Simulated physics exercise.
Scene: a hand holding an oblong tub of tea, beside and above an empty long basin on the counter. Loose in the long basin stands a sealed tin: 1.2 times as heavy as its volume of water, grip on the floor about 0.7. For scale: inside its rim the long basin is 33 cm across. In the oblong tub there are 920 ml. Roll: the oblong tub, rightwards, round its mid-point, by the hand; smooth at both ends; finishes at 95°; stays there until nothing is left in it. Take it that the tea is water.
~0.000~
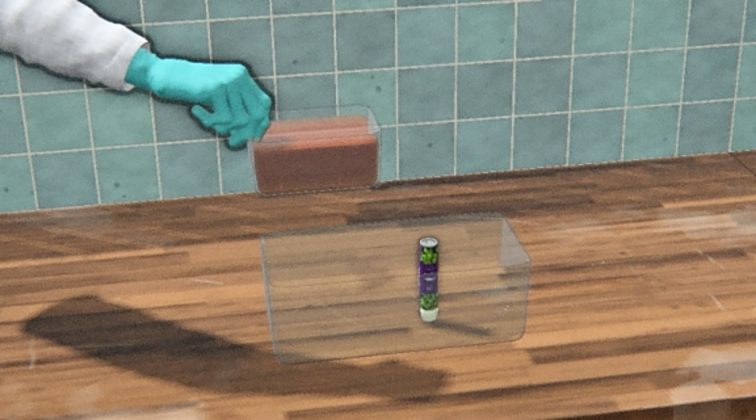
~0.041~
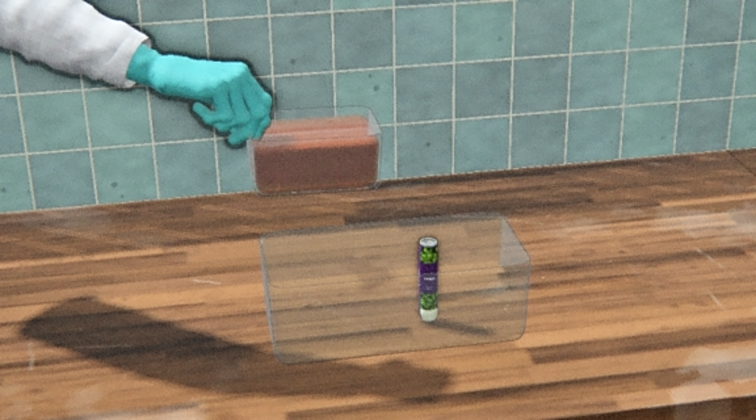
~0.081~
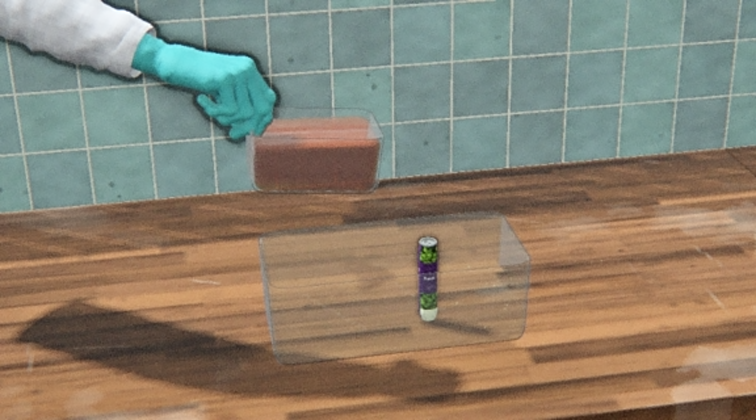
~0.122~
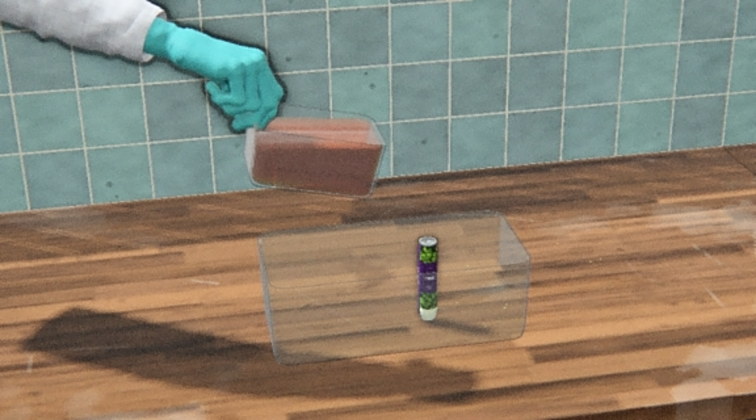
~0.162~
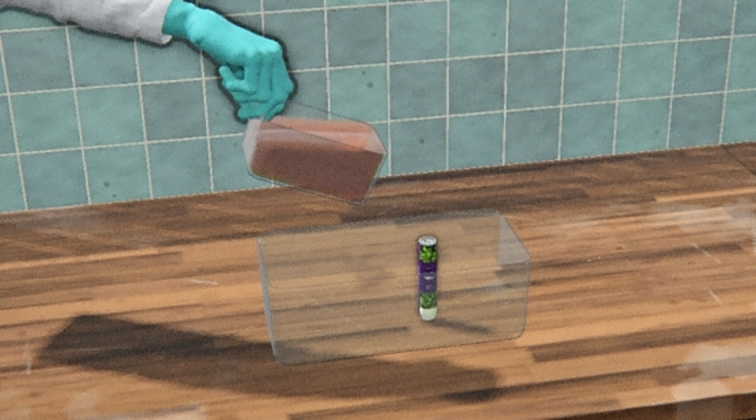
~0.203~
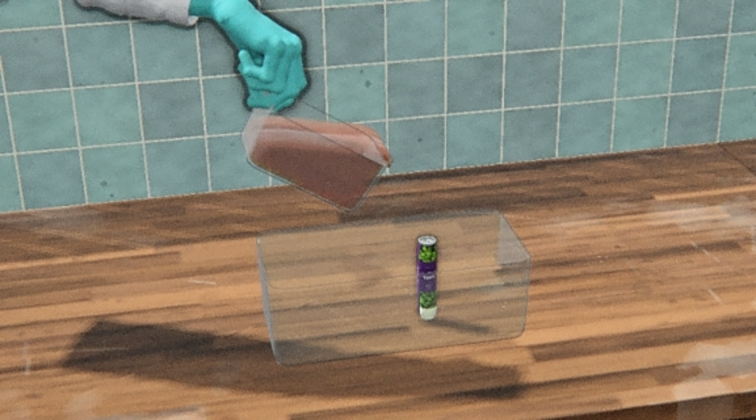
On a wooden counter by green tiles, a teal-gloved hand gradually tilting a clear tub of reddish-brown liquid rightward above a clear basin holding a small tin.
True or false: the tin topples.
True.
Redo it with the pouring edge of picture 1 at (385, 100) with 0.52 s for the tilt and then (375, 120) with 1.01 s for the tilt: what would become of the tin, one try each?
The tin stays vertical the first time and stays vertical the second time.
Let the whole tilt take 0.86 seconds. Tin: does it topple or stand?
It stays steady, then.
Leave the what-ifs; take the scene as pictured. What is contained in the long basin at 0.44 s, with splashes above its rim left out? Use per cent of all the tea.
Near 30 in a hundred.
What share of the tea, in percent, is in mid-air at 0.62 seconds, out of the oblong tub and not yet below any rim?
Some 6 % is up in the air.
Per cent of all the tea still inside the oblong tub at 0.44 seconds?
22 %.
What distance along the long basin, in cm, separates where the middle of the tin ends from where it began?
Shift of tin centre: Approx. 5.5 cm.
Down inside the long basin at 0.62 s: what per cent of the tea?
Reading: Approx. 86 %.
Then, 0.44 s in, the tilt is 91° and 22 per cent is still to pour; the tin stands where it began.
Then, 0.62 s in, the tilt is 95° and 5 per cent is still to pour; the tin leans 16°.
Then, 0.81 s in, the tilt is 95° and 2 per cent is still to pour; the tin lies on its side.
Then, 1.01 s in, the tilt is 95° and 1 per cent is still to pour; the tin lies on its side.
Finally, the tin lies on its side.
